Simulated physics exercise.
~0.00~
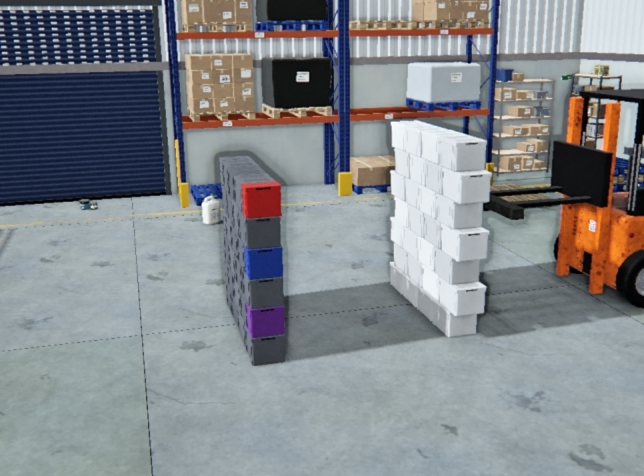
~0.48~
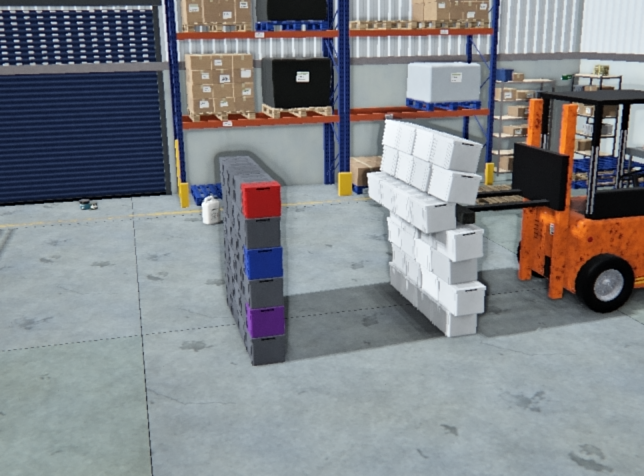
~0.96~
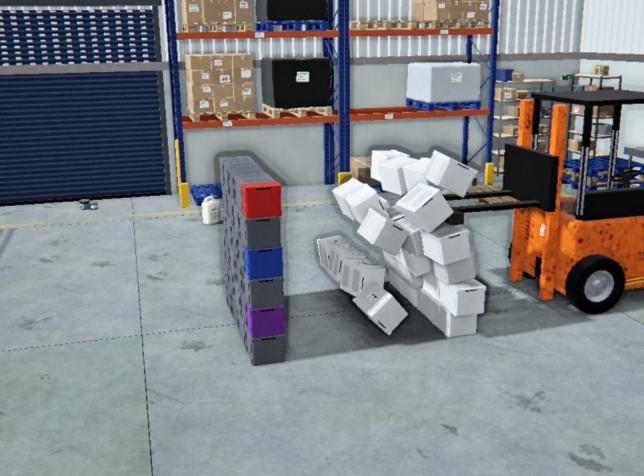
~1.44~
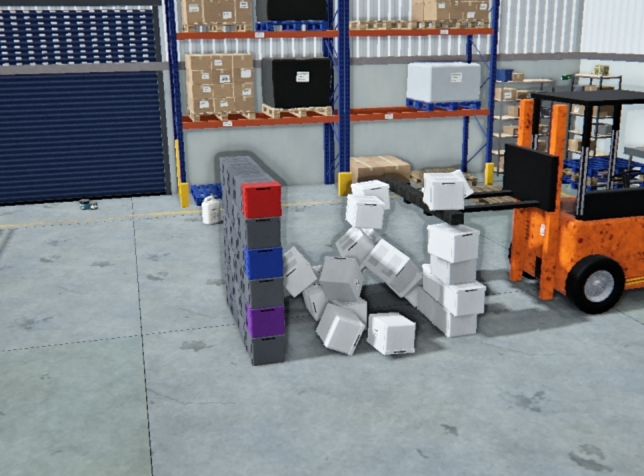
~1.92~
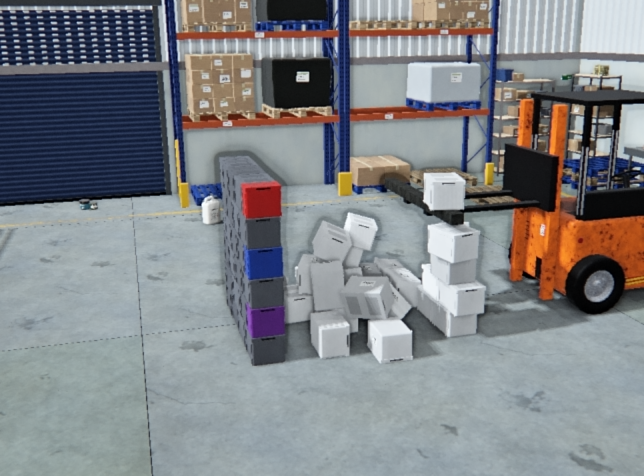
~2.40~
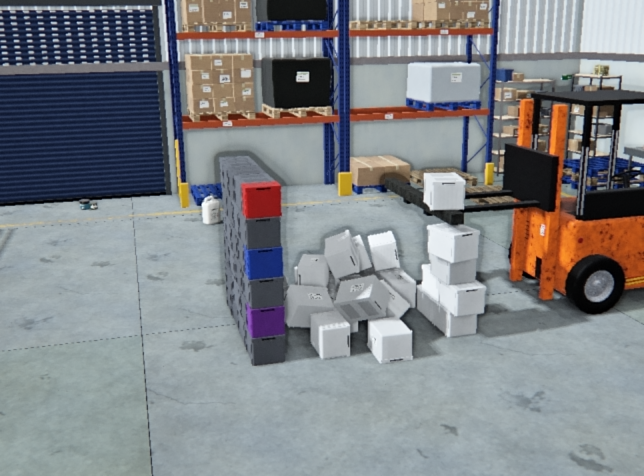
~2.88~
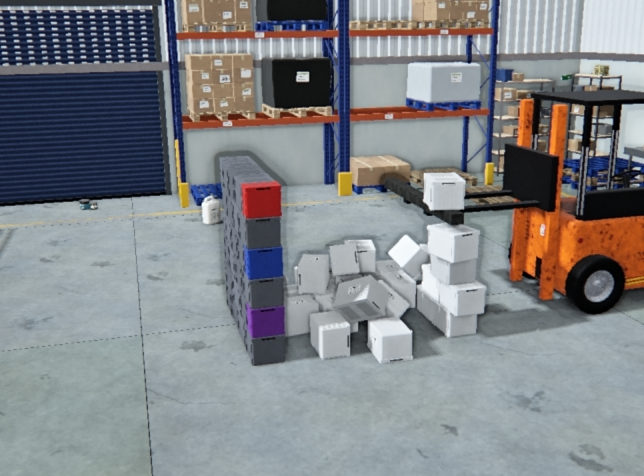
At the start, a wall of dark totes with red, blue and purple ones at its near end stands beside a staggered wall of white totes in a warehouse, with an orange forklift at the right. The forklift drives left and its beam pushes the upper part of the white wall, which leans over. The white totes then break apart and tumble into the gap between the walls as the truck stops. They settle in a heap against the dark wall, which stays upright, its red tote still on top. A short white stack remains standing, and one white tote rests on the beam.
